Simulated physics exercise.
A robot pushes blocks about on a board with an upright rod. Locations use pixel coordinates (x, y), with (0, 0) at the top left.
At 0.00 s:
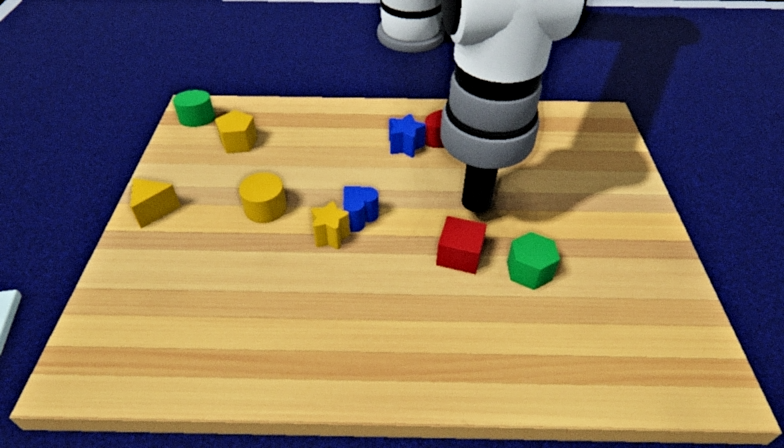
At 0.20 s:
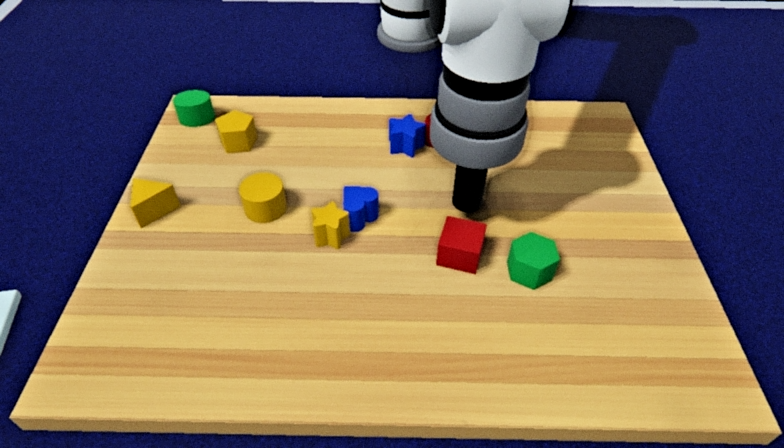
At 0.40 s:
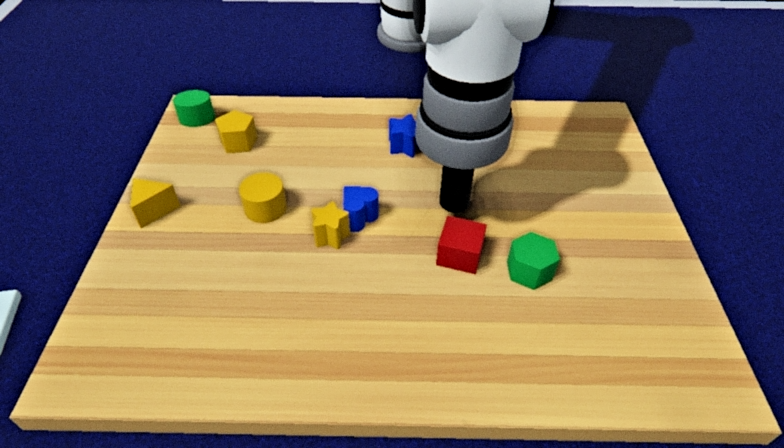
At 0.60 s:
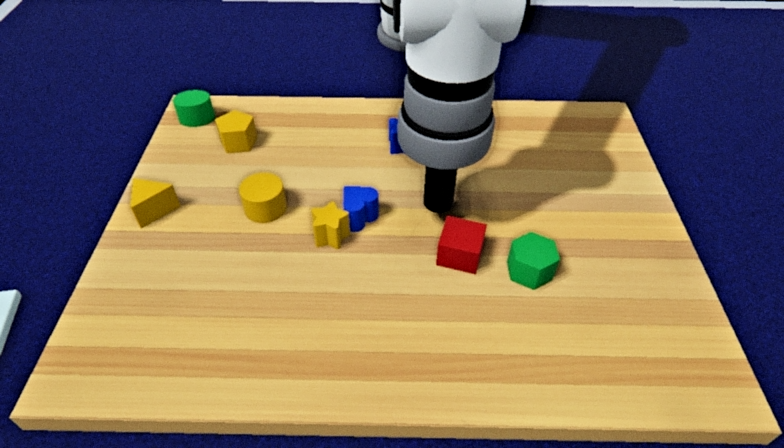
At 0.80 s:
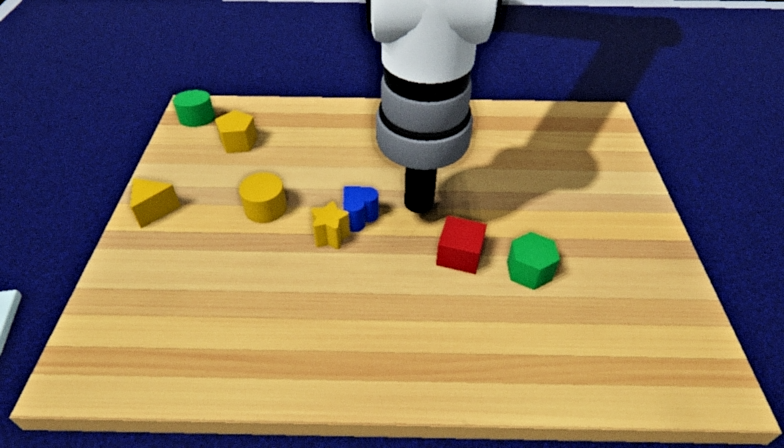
Robot arm with a black rod sliding left above a red cube on a wooden board, while the coloured blocks stay still.
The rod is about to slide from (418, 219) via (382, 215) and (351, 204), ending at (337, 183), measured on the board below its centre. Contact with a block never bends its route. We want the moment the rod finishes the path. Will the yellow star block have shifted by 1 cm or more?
It seems so.
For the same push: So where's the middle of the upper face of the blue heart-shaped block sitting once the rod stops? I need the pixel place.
The middle of its upper face will lie at (321, 193).
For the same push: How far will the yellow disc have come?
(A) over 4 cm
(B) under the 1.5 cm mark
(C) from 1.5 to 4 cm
That would be B.
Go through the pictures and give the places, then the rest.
In the first picture, rod tip (476, 202); block tops, yellow disc (261, 186); yellow star block (329, 215); blue heart-shaped block (358, 196); red four-sided block (463, 234).
In the second picture, rod (467, 203); blocks unchanged.
In the third picture, rod (454, 203); blocks unchanged.
In the fourth picture, rod (438, 203); blocks unchanged.
In the fifth picture, rod (419, 203); yellow disc (261, 186); yellow star block (329, 215); blue heart-shaped block (358, 196); red four-sided block (463, 234).
One third of the way, rod (381, 199); yellow star block (325, 216); blue heart-shaped block (346, 196).
Two thirds of the way, rod (349, 188); yellow star block (315, 219), turned 25° anticlockwise; blue heart-shaped block (321, 195), turned 55° anticlockwise.
At the end, rod (335, 167); yellow disc in place; yellow star block (315, 219), turned 25° anticlockwise; blue heart-shaped block (321, 193), turned 65° anticlockwise; red four-sided block in place.
